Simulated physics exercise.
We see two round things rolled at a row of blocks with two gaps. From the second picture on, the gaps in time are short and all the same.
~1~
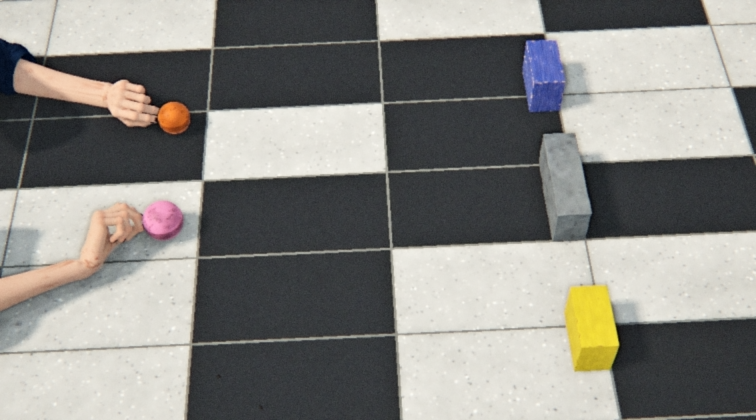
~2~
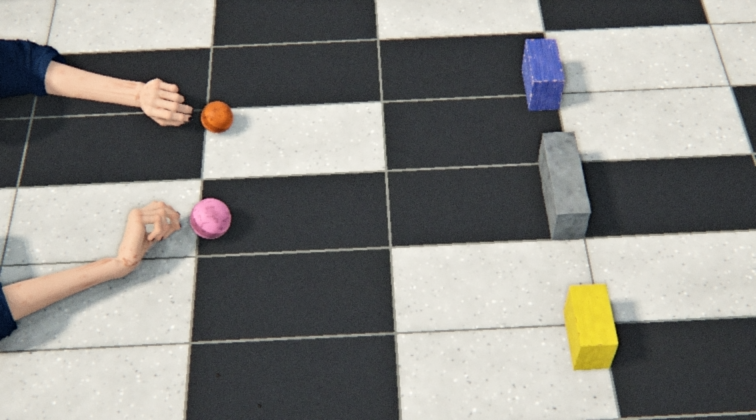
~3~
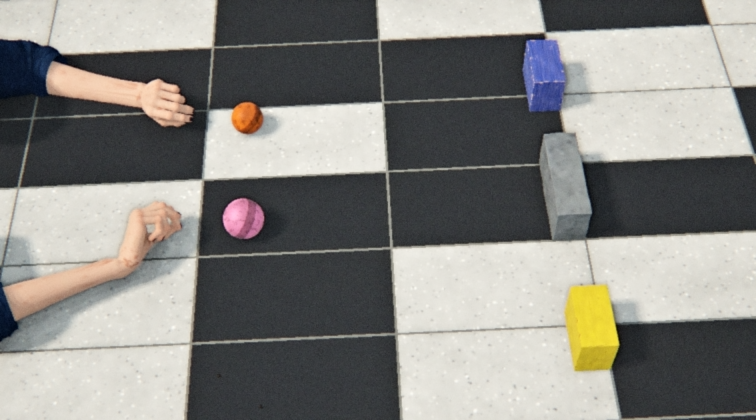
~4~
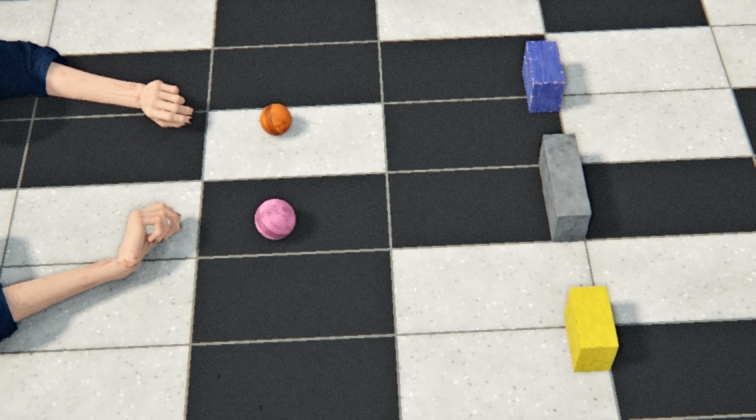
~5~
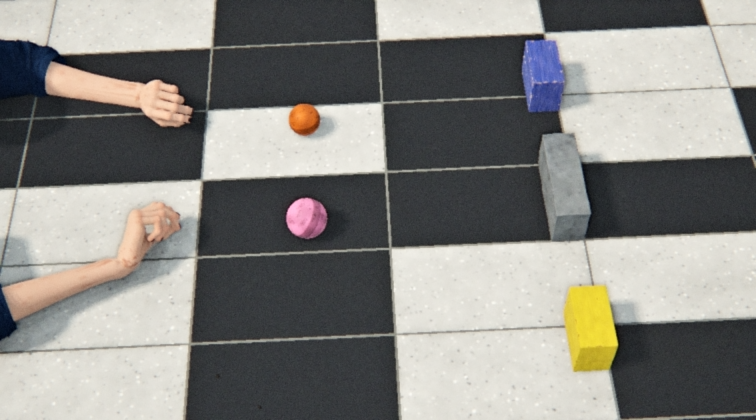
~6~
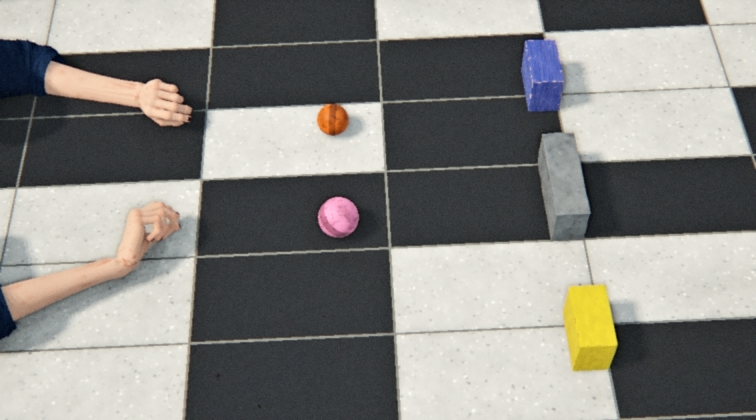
Two hands at the left push a small orange ball and a larger pink ball rightward across a floor of black and white tiles, seen from above at an angle. A blue, a grey and a yellow block stand in a spaced row at the right. The hands stay back, nearly motionless, while both balls roll on side by side at a steady pace, the camera still.
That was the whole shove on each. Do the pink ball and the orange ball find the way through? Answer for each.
The pink ball hits a block and the orange ball passes through its gap.
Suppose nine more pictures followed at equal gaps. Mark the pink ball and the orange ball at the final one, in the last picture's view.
First (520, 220), then (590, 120).
Then, 0.34 s on from there, pink ball heading on near (519, 215); orange ball heading on near (497, 123).
Then, 0.94 s on from there, pink ball coming back near (501, 224); orange ball heading on.
In the end, the pink ball is stopped; the orange ball gets between the blocks.
